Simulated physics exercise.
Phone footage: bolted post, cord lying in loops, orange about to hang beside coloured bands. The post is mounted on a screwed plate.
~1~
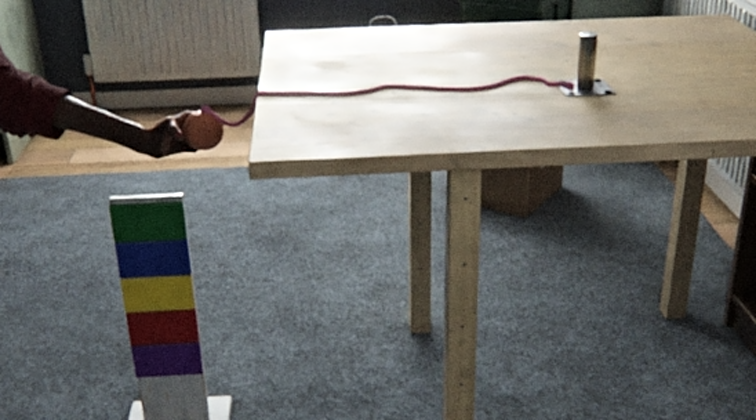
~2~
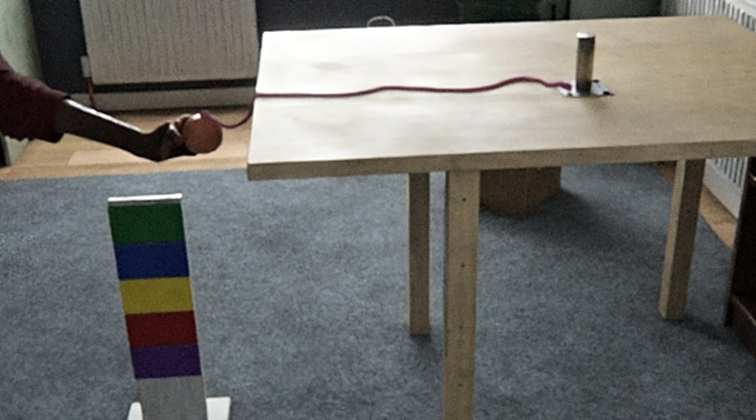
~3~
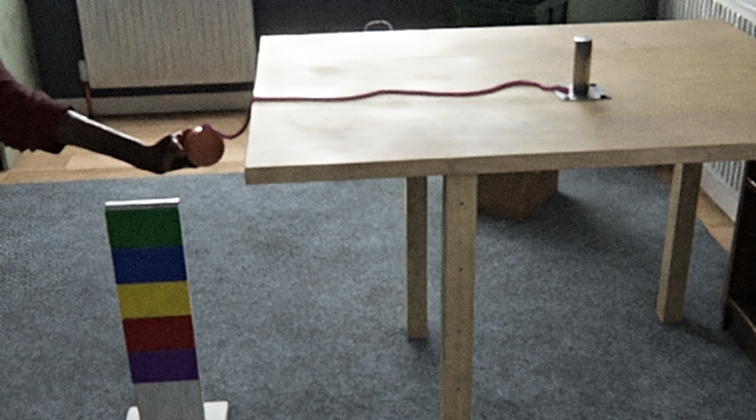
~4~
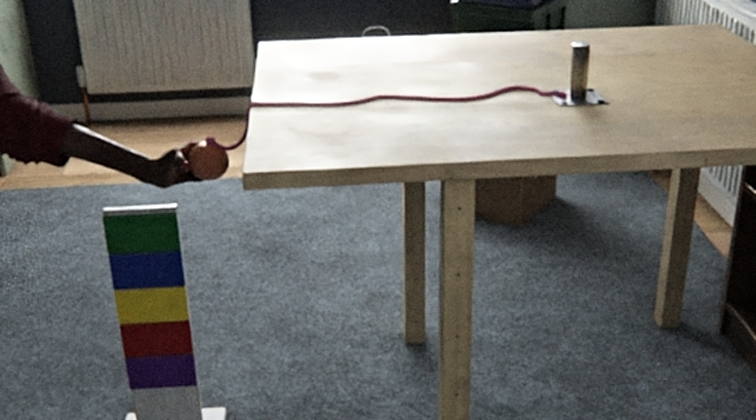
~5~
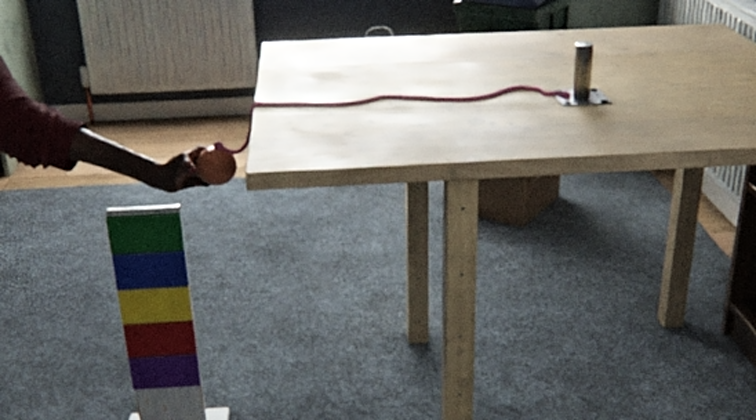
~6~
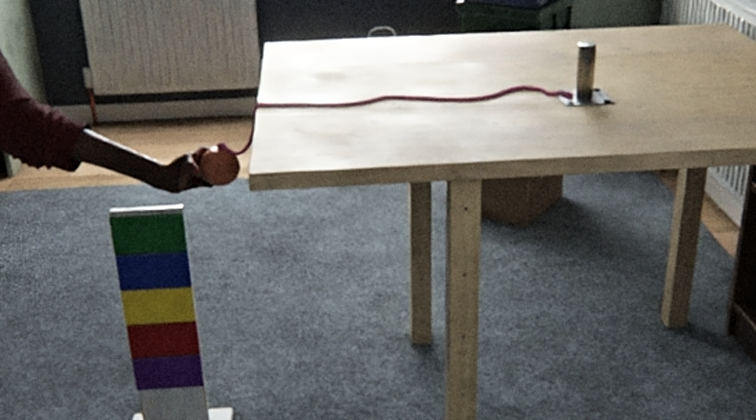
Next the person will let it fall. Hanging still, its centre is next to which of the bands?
Its middle rests at the green band.
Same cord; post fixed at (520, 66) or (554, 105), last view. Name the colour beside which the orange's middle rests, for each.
Answer, in order: Blue, blue.
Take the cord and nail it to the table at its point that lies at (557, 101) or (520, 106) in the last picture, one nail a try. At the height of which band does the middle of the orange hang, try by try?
Going through them one at a time, the answers are green; green.
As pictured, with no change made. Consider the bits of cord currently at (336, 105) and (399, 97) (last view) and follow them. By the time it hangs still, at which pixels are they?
They go to (297, 103) and to (366, 101).
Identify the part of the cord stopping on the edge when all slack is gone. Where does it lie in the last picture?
Location: About (295, 105).
Soon after, orange near (299, 219); level with green.
Then, orange near (278, 231); level with green.
At rest, orange near (274, 232); level with green. At green.
